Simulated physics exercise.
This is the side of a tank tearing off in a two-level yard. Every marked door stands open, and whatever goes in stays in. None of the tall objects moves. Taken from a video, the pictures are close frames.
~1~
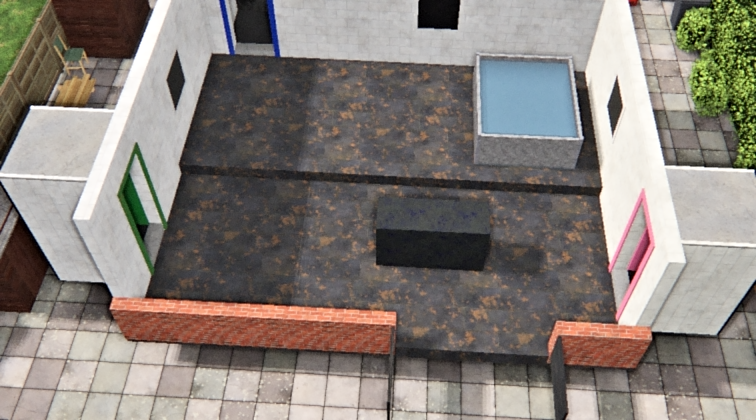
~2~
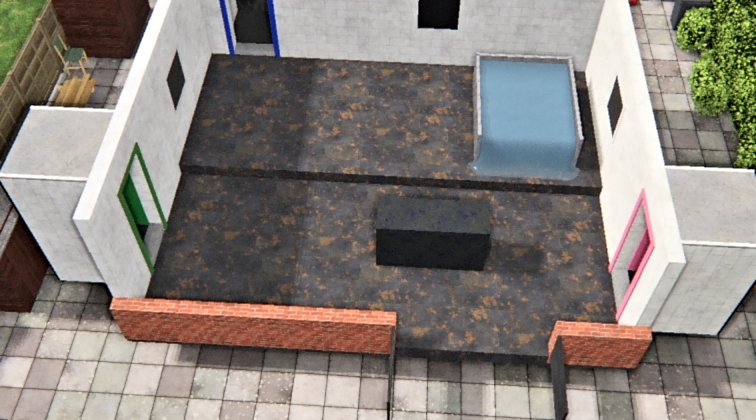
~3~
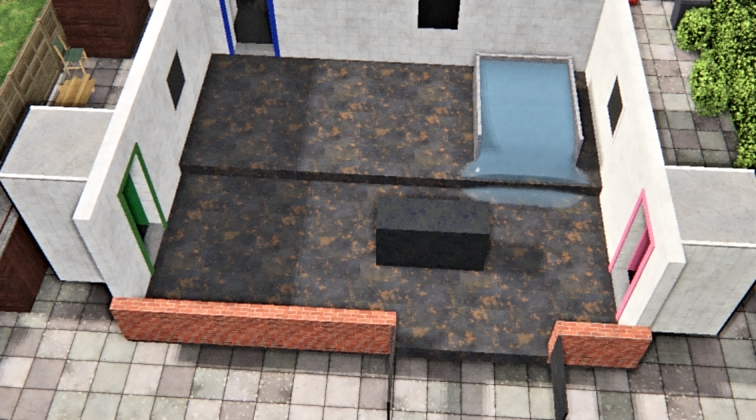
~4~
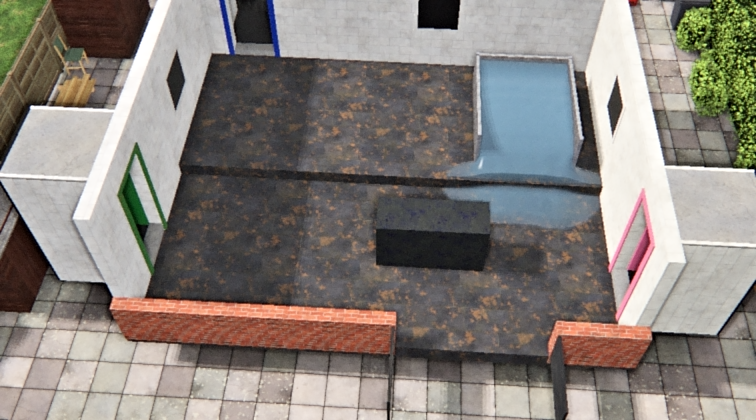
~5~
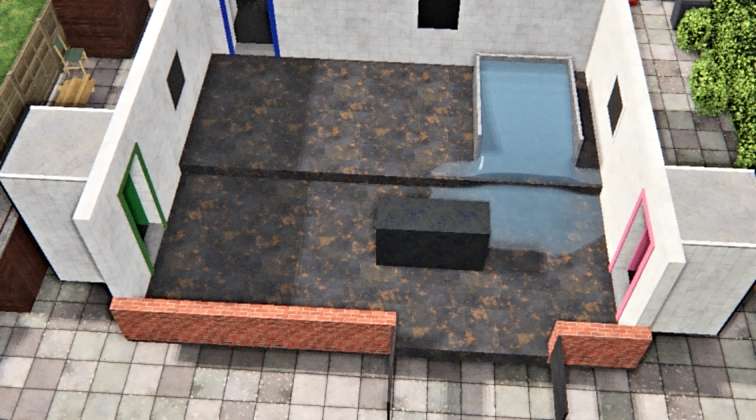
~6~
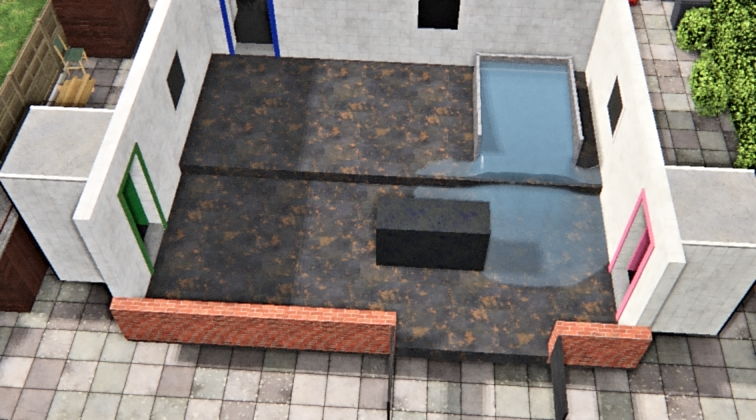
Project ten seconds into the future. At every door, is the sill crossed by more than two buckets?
The pink door: Yes; the green door: No; the blue door: No.
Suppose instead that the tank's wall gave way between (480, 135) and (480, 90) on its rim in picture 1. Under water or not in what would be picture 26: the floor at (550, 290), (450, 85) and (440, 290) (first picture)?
Respectively: Parched, parched and parched.
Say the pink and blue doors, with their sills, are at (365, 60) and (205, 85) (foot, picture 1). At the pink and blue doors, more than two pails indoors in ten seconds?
As I see it, the pink door remains within bounds while the blue door remains within bounds.
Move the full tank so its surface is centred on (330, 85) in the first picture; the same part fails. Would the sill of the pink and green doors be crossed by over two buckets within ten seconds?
I'd say pink stays within the threshold while green stays within the threshold.
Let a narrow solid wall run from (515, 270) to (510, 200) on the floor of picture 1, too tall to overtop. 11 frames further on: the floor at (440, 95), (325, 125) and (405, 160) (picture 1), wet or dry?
Spared, spared, then spared.
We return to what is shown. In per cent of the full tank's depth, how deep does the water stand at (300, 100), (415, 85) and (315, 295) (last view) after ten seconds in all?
Going place by place: 0 %, 0 % and 6 %.
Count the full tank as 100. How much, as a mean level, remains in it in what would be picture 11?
Near 52 in a hundred.
A moment on, water covers 25 % of the floor; the pink door wet at the sill, nothing in, the green door not reached, the blue door not reached.
Next, water covers 30 % of the floor; the pink door wet at the sill, nothing in, the green door not reached, the blue door not reached.
Then, water covers 35 % of the floor; the pink door over two buckets in, the green door not reached, the blue door not reached.
Later, water covers 55 % of the floor; the pink door over two buckets in, the green door wet at the sill, nothing in, the blue door not reached.
In the end, water covers 55 % of the floor; the pink door over two buckets in, the green door wet at the sill, nothing in, the blue door not reached.
